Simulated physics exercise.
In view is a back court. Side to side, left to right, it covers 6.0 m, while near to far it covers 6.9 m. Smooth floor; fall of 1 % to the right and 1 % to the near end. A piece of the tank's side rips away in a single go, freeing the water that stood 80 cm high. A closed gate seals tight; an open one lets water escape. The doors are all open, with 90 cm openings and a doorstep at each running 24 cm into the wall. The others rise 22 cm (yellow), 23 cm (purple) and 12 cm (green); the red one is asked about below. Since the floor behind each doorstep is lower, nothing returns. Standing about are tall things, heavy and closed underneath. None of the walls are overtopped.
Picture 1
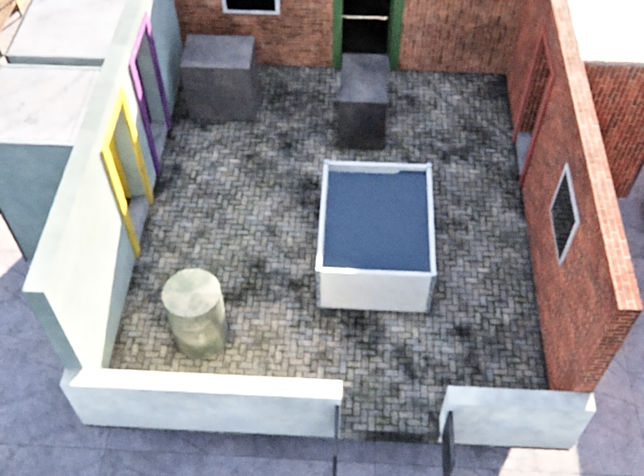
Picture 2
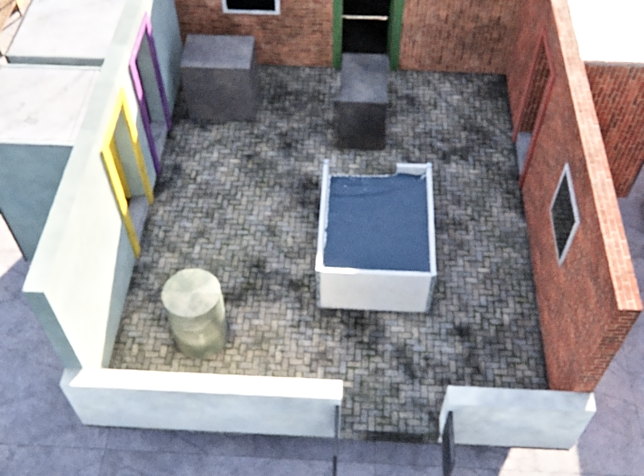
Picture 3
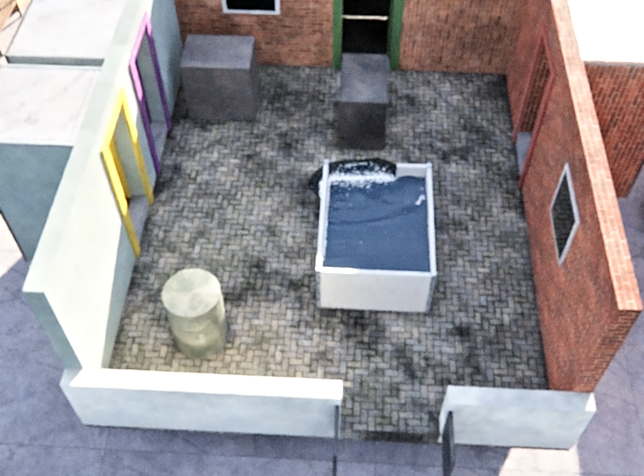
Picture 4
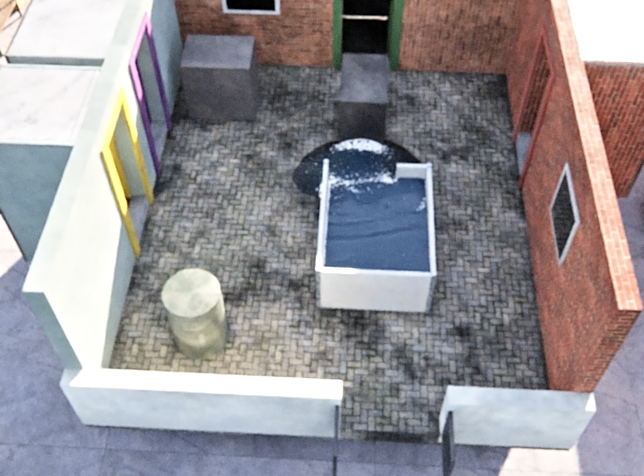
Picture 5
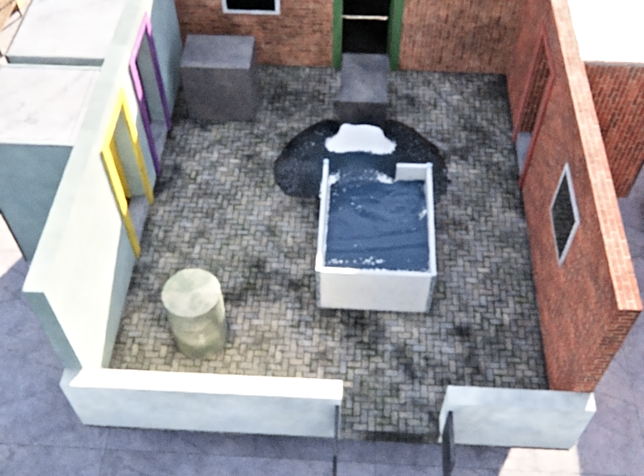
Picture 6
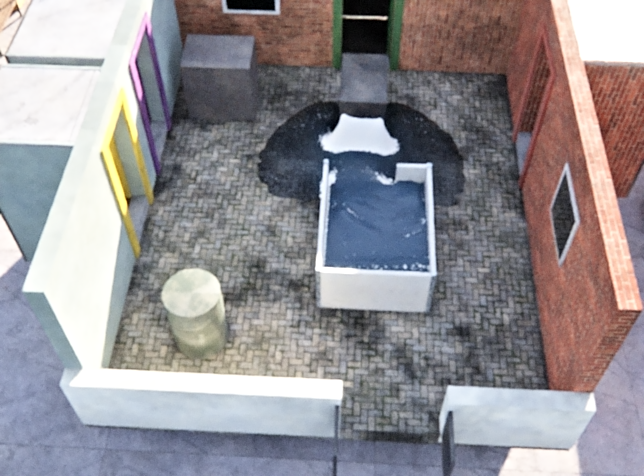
A white tank in a brick-walled courtyard breaking open at its far side, dark water pouring out and spreading across the paving.
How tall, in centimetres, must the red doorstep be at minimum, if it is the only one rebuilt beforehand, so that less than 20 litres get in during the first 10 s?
It needs to be at least 15 cm tall.
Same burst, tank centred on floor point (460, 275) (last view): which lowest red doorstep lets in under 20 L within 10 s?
Roughly 14.0 centimetres.
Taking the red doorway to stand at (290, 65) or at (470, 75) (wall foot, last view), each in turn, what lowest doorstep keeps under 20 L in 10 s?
First place around 22 cm, second around 16 cm.
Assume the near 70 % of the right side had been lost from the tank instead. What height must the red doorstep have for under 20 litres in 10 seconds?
Roughly 6.0 cm.
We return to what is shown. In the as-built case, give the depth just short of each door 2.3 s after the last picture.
In cm - red: 16, yellow: 4, purple: 18, green: 9.
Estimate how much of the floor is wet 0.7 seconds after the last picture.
25 %.
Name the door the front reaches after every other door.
Coming last is the yellow one.
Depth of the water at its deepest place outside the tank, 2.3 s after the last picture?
Up to some 26 cm.
Then, 0.7 s after the last picture water covers 25 % of the floor, deepest (51 cm) near (355, 154); it has not reached the red door.
Then, 2.3 s after the last picture water covers 50 % of the floor, deepest (26 cm) near (195, 63); 16 cm at the red door, 0 litres in over its 26 cm doorstep.
Then, 9.3 s after the last picture water covers 95 % of the floor, deepest (16 cm) near (496, 420); 7 cm at the red door, 0 litres in over its 26 cm doorstep.
At the red door as built, the water peaked near 21 cm, 1.5 s after the last picture.
Run again over the same 10 s with other heights there, 32 litres in over 14 cm, 12 litres over 16.5 cm. The limit of 20 litres is kept from about 15 cm up.
